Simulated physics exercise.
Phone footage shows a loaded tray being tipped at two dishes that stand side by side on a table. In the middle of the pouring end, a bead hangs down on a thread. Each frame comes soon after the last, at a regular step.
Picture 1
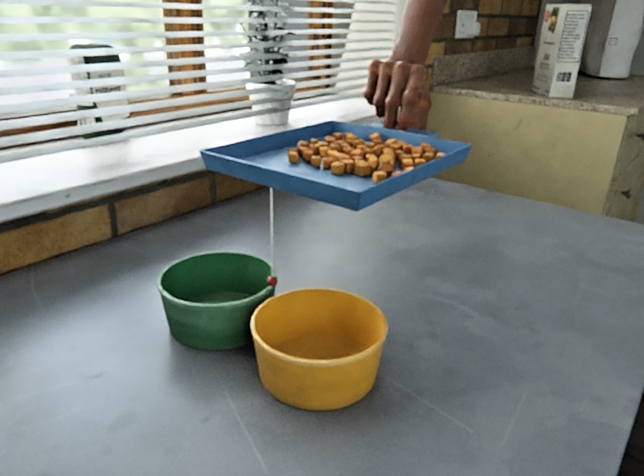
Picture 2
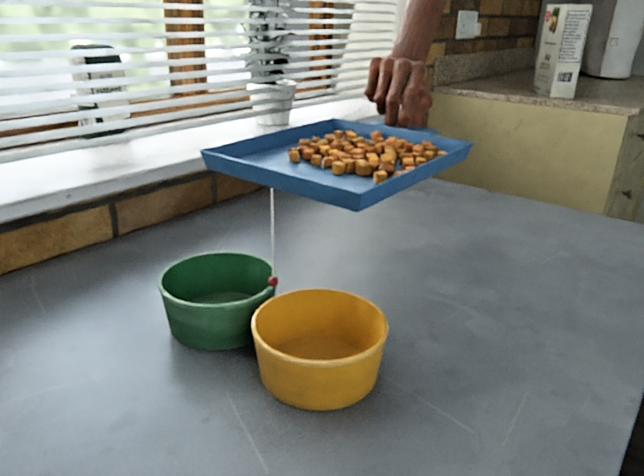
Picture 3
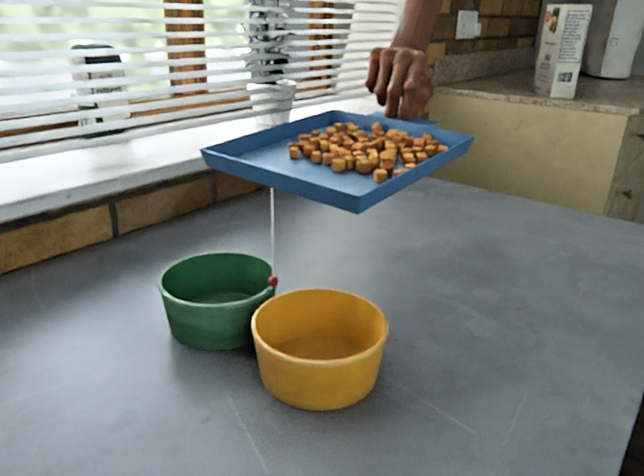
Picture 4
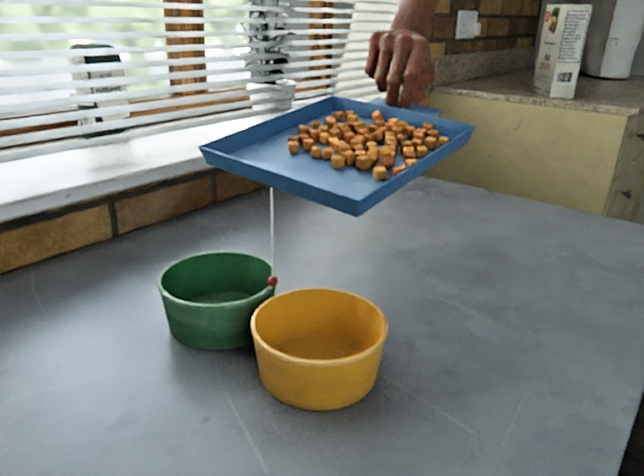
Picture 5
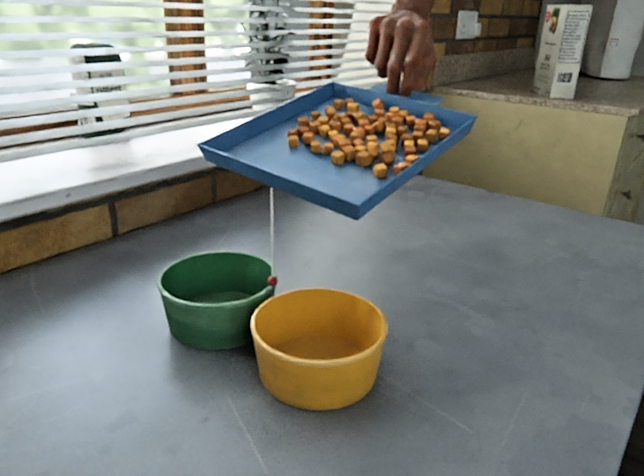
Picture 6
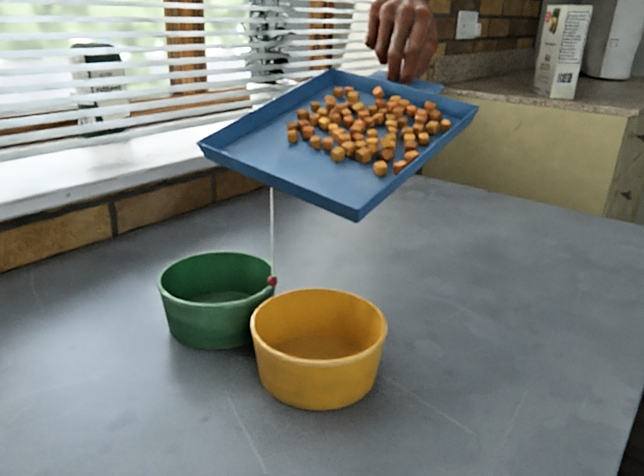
On a grey table by a window with blinds, a hand holds a blue tray of small brown cubes above a green dish and a yellow dish, gradually raising its far side as the near edge slants slightly down toward the right.
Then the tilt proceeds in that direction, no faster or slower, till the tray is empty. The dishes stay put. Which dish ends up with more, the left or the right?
Bigger share: Right.
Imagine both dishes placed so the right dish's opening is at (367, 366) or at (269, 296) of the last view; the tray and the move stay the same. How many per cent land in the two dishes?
You'd see roughly 70 per cent first and roughly 20 per cent second.
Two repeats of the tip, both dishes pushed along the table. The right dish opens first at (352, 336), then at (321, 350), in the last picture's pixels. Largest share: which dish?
Result for the first try: The dish on the right side; for the second: The dish on the right side.
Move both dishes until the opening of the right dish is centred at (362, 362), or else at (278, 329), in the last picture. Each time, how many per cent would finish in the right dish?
Trial 1 50%, trial 2 60%.
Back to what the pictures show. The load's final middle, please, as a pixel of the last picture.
(305, 376).
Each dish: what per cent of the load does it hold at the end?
Left dish: Roughly 0 per cent; right dish: Roughly 70 per cent.
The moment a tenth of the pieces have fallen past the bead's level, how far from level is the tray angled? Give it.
Roughly 115 degrees of turn.
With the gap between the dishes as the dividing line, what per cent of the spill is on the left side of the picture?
It amounts to some 60 percent.
Soon after the last picture, tray tipped steeply; all on the tray.
A little later, tray tipped past a quarter turn; nearly all on the tray; a small part in the right dish; a stray few in the air.
Later still, tray tipped past a quarter turn; about two thirds in the right dish; about a third outside both.
At rest, tray tipped past a quarter turn; about two thirds in the right dish; none in the left dish; about a third outside both.
